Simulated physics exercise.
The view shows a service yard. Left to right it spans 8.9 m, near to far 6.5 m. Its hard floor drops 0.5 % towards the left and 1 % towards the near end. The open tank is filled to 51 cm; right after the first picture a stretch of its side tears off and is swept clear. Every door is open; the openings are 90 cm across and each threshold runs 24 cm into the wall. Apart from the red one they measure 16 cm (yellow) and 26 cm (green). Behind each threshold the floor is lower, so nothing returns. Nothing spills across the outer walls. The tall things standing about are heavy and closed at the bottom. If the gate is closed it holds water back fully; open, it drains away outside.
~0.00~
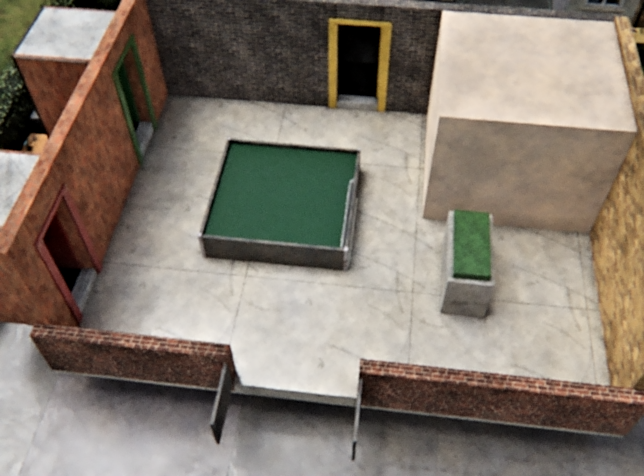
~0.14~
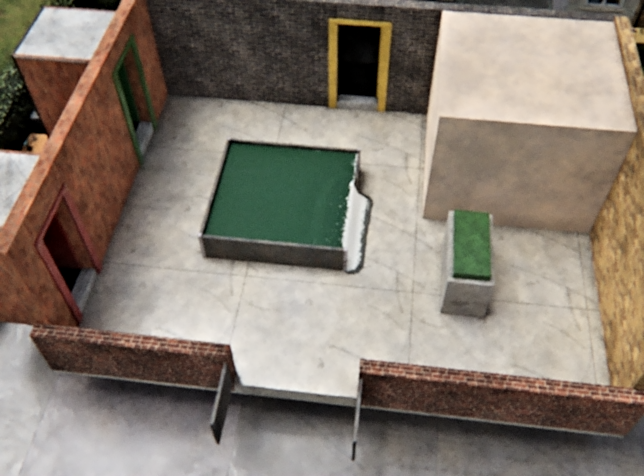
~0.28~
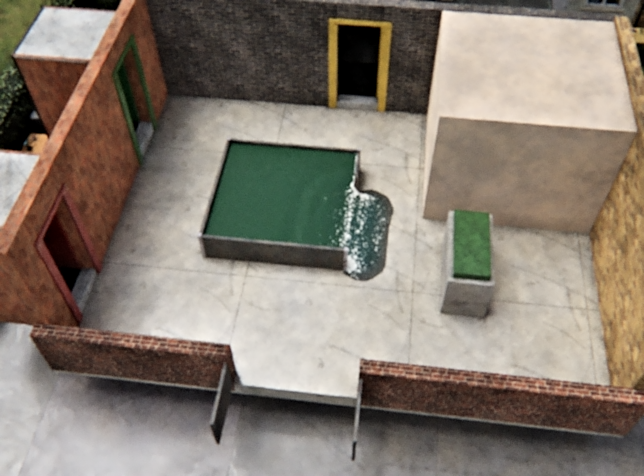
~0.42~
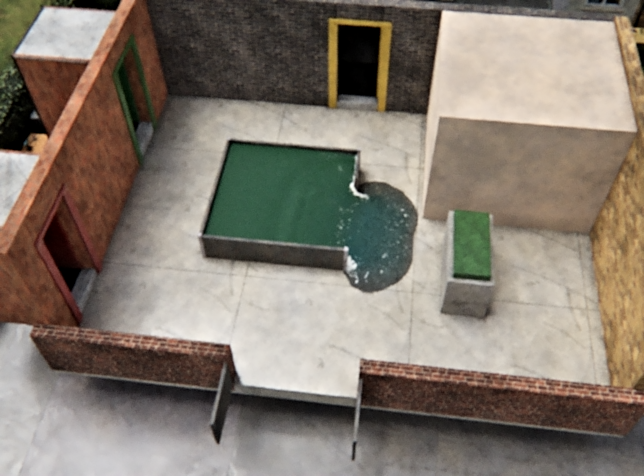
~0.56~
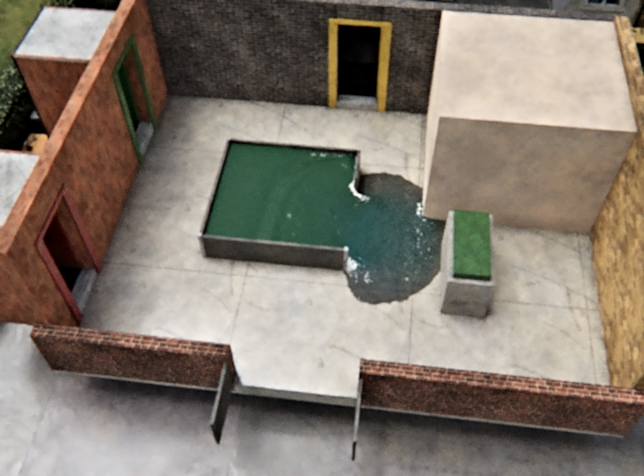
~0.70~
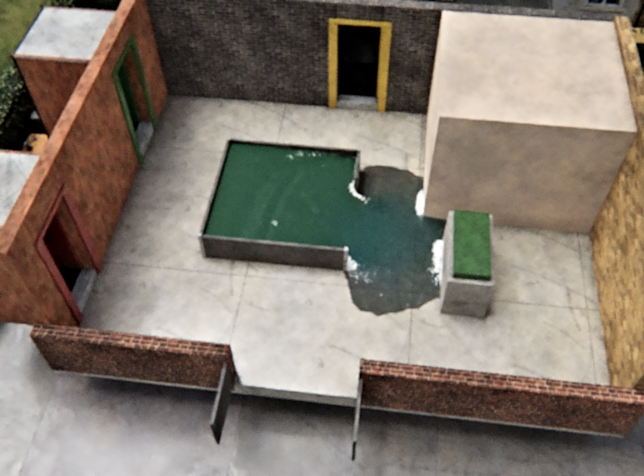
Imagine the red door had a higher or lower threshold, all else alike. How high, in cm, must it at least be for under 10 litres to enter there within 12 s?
At least 6 cm or so.
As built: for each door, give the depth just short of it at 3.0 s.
In cm: Red 0, yellow 6, green 0.
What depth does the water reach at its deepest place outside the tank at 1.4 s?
About 36 cm.
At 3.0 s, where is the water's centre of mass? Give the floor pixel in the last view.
Near (365, 241).
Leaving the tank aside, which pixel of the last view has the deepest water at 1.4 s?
Near (429, 263).
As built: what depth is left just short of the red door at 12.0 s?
Roughly 8.0 cm deep.
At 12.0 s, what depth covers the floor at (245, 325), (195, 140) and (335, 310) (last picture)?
In that order: 3, 3 and 6 cm.
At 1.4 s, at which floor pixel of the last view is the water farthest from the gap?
Near (578, 245).
After 1.4 s water covers 15 % of the floor, deepest (36 cm) near (429, 263); it has not reached the red door.
After 3.0 s water covers 40 % of the floor, deepest (30 cm) near (430, 255); it has not reached the red door.
After 12.0 s water covers 95 % of the floor, deepest (12 cm) near (597, 410); 8 cm at the red door, 0 litres in over its 18 cm threshold.
At the red door as built, the water arrived by 6.2 s and peaked near 9 cm at 9.8 s.
Run again over the same 12 s with other heights there, 17 litres in over 5 cm, 6 litres over 6.5 cm. The limit of 10 litres is kept from about 6 cm up.
